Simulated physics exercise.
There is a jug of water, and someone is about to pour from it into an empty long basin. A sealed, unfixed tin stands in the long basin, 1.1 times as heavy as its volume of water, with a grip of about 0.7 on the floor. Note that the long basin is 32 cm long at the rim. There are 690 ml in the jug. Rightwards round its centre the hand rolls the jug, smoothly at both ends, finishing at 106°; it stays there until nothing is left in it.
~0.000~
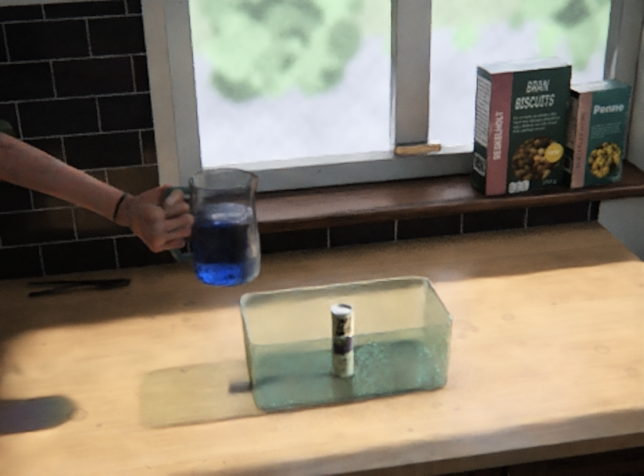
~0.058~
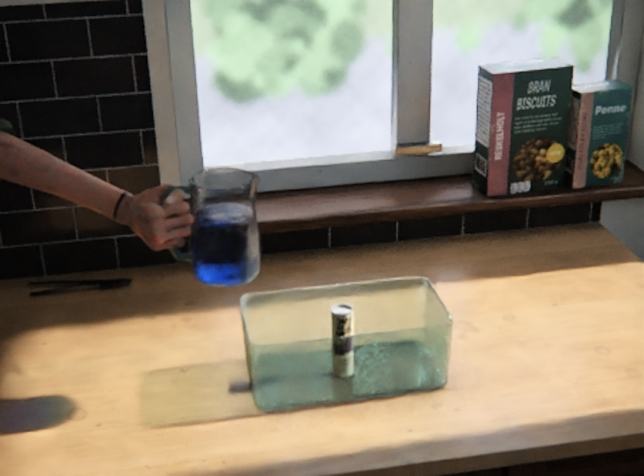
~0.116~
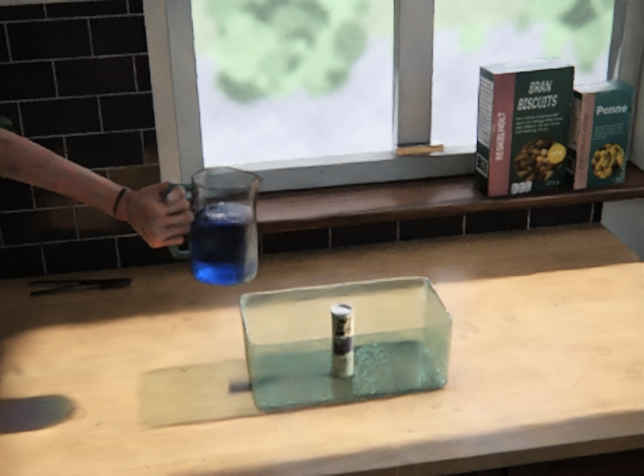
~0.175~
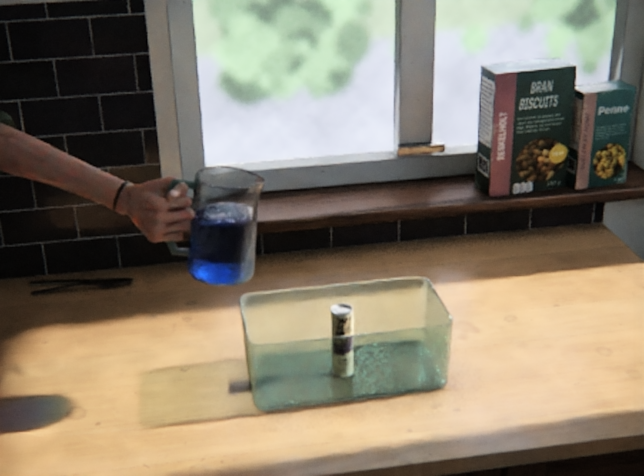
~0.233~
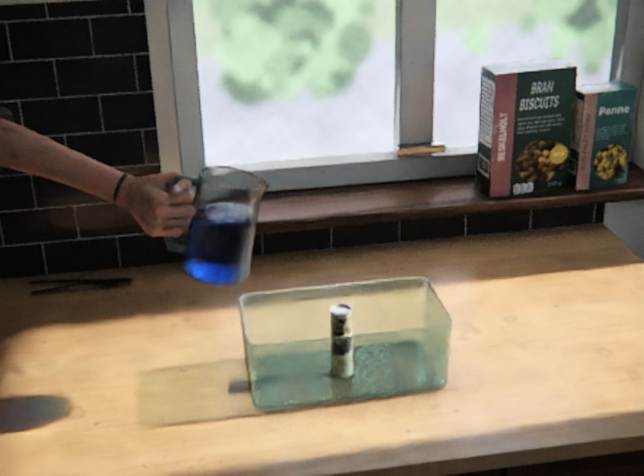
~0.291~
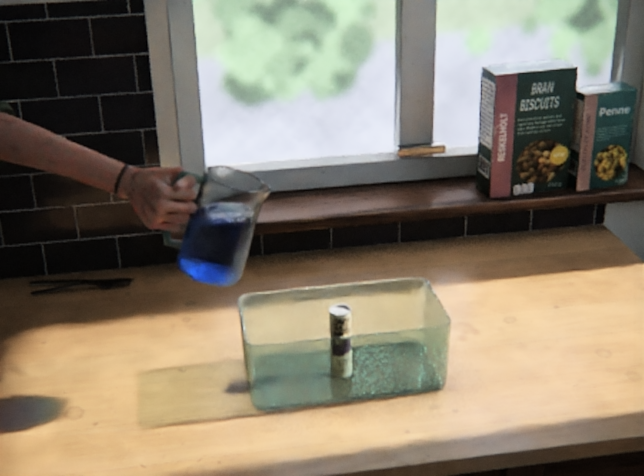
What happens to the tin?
Overturned.
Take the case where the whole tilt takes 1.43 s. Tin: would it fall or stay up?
It tumbles over, then.
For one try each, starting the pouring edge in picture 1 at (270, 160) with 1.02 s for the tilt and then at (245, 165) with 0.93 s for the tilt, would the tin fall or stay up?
Run one: It does not tip. Run two: It tumbles.
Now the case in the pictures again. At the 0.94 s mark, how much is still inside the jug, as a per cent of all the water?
Around 48 in a hundred.
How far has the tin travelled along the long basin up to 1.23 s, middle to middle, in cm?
Its middle sits about 9 cm from the start.
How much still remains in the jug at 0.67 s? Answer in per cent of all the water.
About 96 percent.
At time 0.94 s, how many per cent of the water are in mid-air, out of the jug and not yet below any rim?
In-air share: About 28 %.
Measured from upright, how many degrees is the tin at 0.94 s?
Near 0 degrees.
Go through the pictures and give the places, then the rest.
In the first picture, it leans 0°; its right rim is at (260, 177); the water meets the walls at (193, 216) and (253, 210); the long basin's rim runs from (245, 321) to (439, 299); the tin's top is at (342, 312).
In the second picture, it leans 1°; its right rim is at (260, 177); the water meets the walls at (193, 215) and (253, 210).
In the third picture, it leans 3°; its right rim is at (262, 178); the water meets the walls at (193, 216) and (253, 210).
In the fourth picture, it leans 7°; its right rim is at (265, 180); the water meets the walls at (194, 215) and (254, 209).
In the fifth picture, it leans 13°; its right rim is at (269, 184); the water meets the walls at (193, 216) and (254, 210).
In the sixth picture, it leans 19°; its right rim is at (272, 189); the water meets the walls at (189, 223) and (256, 211).
After 0.67 s the tilt is 76° and 96 per cent is still to pour; the tin stands where it began.
After 0.94 s the tilt is 104° and 48 per cent is still to pour; the tin stands where it began.
After 1.23 s the tilt is 106° and 10 per cent is still to pour; the tin lies on its side.
After 1.54 s the tilt is 106° and 1 per cent is still to pour; the tin lies on its side.
In the end the tin lies on its side.
